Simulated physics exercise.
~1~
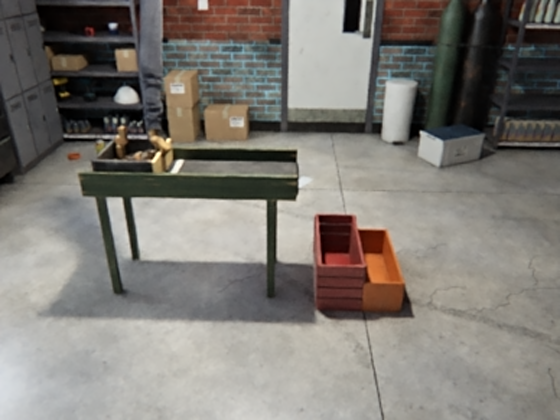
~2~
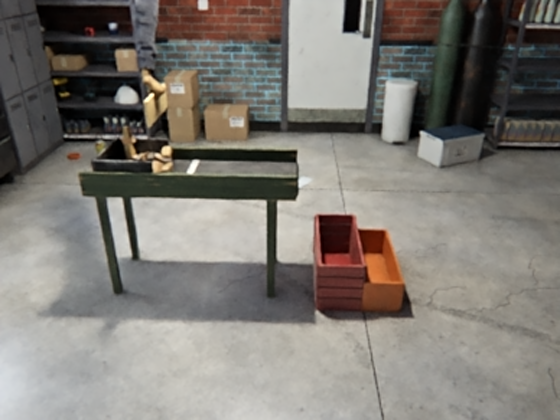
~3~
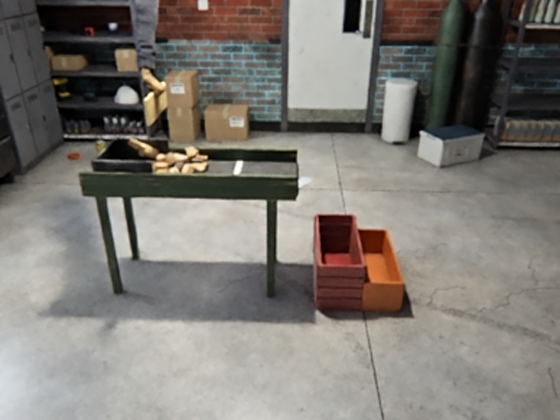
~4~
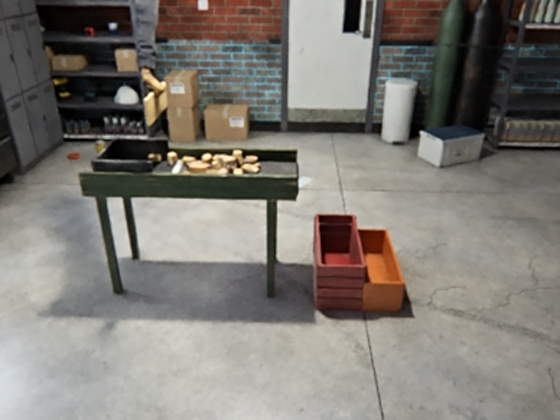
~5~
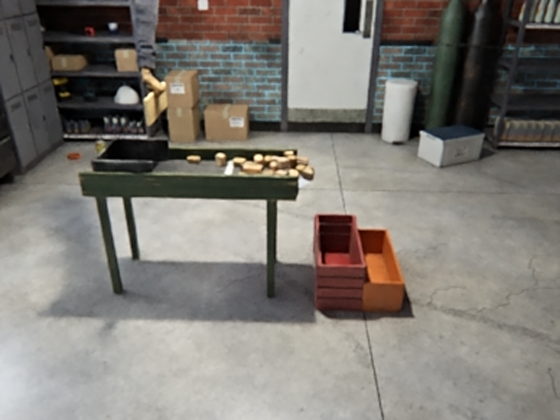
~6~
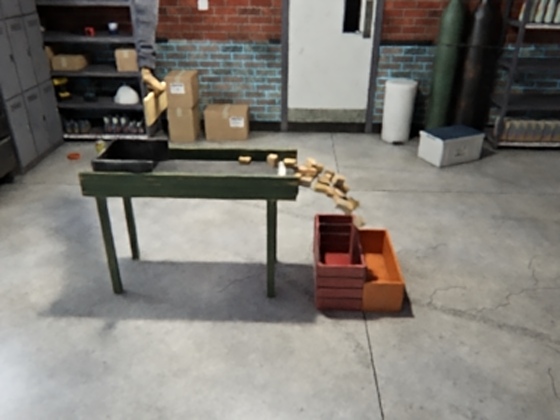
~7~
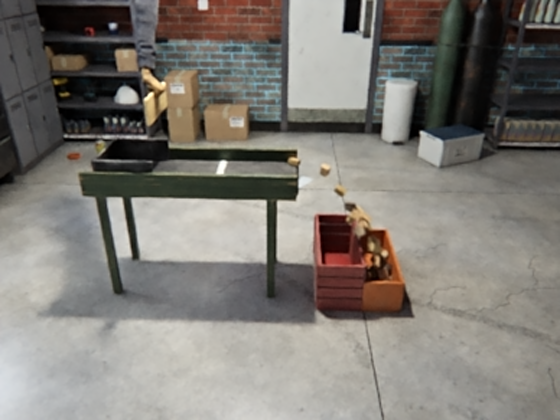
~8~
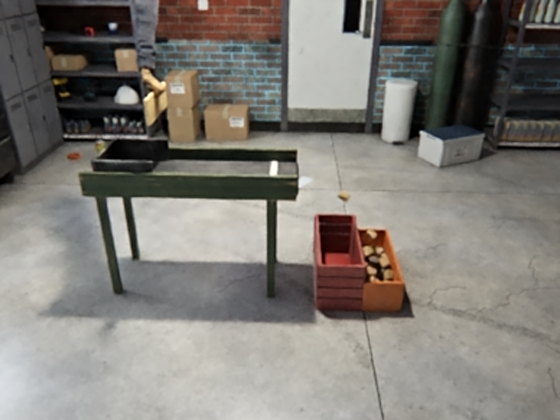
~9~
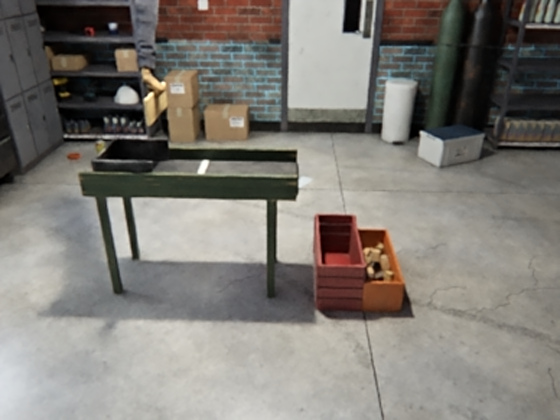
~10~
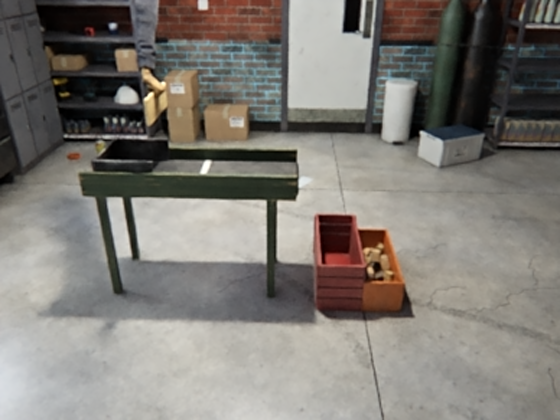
A workshop with a concrete floor and a brick back wall is seen from slightly above and to the side. A green conveyor stands at left, a black pen at its left end holding wooden offcuts, with a red tub and an orange box on the floor to the right. The gate lifts, and the belt carries the wood rightward, the pieces toppling and spreading into a loose line. They spill off the right end in a stream, arc over the red tub and drop into the orange box. A last piece follows, leaving the wood heaped there and the red tub empty.
